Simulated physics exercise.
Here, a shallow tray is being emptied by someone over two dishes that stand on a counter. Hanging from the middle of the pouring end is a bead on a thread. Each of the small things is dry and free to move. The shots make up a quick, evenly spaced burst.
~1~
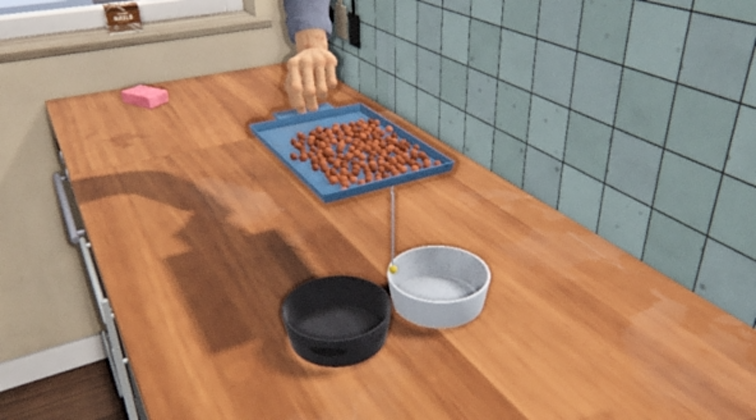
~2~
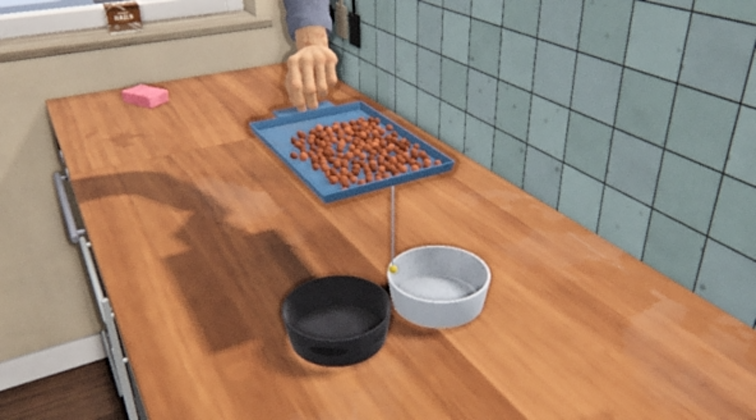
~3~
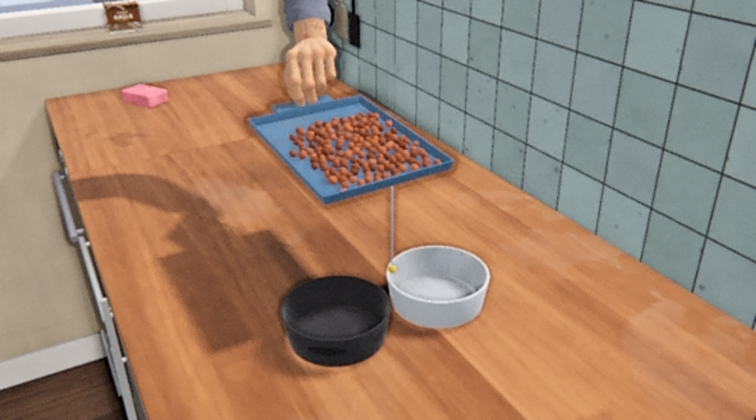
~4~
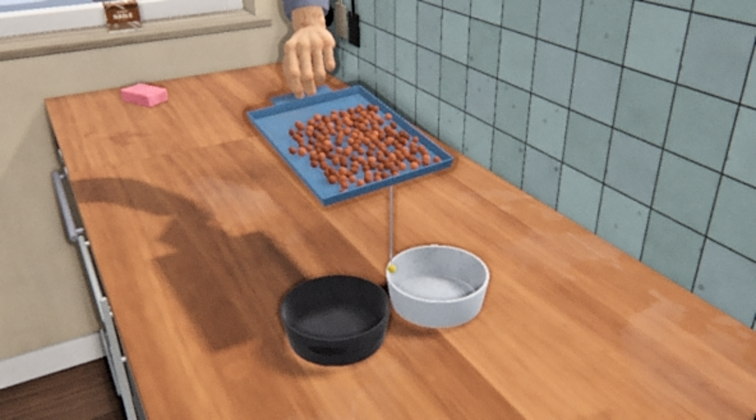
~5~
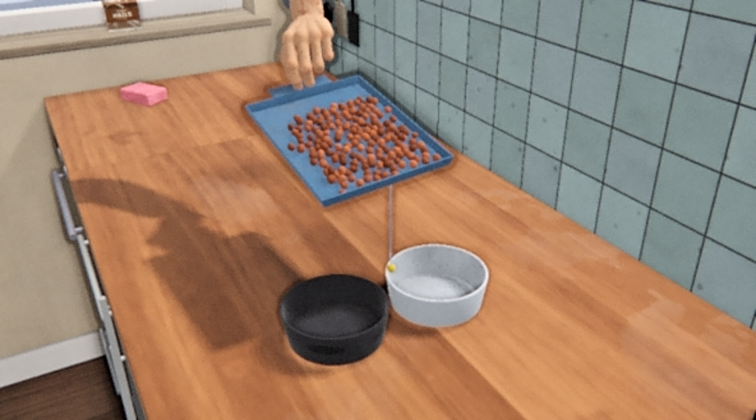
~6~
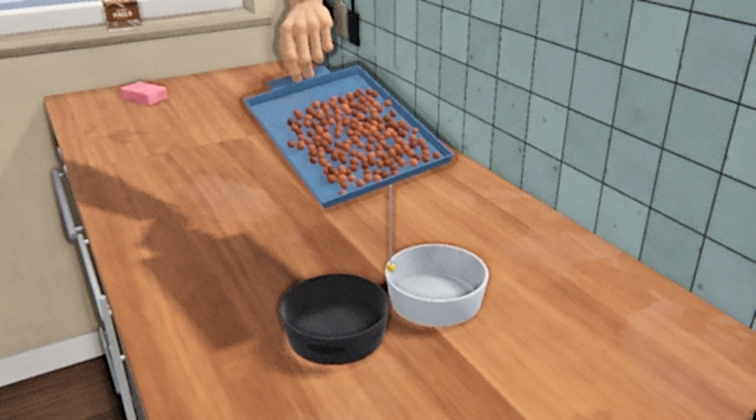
A hand held a blue tray of small reddish-brown pellets above a black bowl and a pale one on a wooden counter, then slowly raised its back end, tilting it slightly toward the front.
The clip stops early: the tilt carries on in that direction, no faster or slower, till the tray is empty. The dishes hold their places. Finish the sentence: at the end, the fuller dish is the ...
At the end, the fuller dish is the left-hand one.
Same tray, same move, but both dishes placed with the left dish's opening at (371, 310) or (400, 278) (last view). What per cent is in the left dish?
80 per cent the first time, 20 per cent the second time.
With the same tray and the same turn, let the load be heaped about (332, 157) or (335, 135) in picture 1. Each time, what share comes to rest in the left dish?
90 % and 80 %.
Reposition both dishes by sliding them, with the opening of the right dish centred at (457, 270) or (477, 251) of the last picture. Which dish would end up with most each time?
The first time the left-side one comes out ahead, the second time the left-side one.
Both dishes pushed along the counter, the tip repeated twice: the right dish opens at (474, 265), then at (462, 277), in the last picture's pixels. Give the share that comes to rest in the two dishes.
Around 70 per cent for the first position, around 80 per cent for the second.
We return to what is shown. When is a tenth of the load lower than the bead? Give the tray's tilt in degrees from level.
Near 110 degrees.
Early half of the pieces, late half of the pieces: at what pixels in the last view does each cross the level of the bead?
Roughly at (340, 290) first, and then at (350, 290).
Soon, tray tipped steeply; nearly all on the tray; a stray few in the left dish.
A while on, tray tipped right over; nearly all on the tray; a stray few in the left dish.
Towards the end, tray tipped past a quarter turn; most in the left dish; a stray few in the right dish; about a quarter outside both.
Finally, tray tipped past a quarter turn; most in the left dish; a stray few in the right dish; about a quarter outside both.
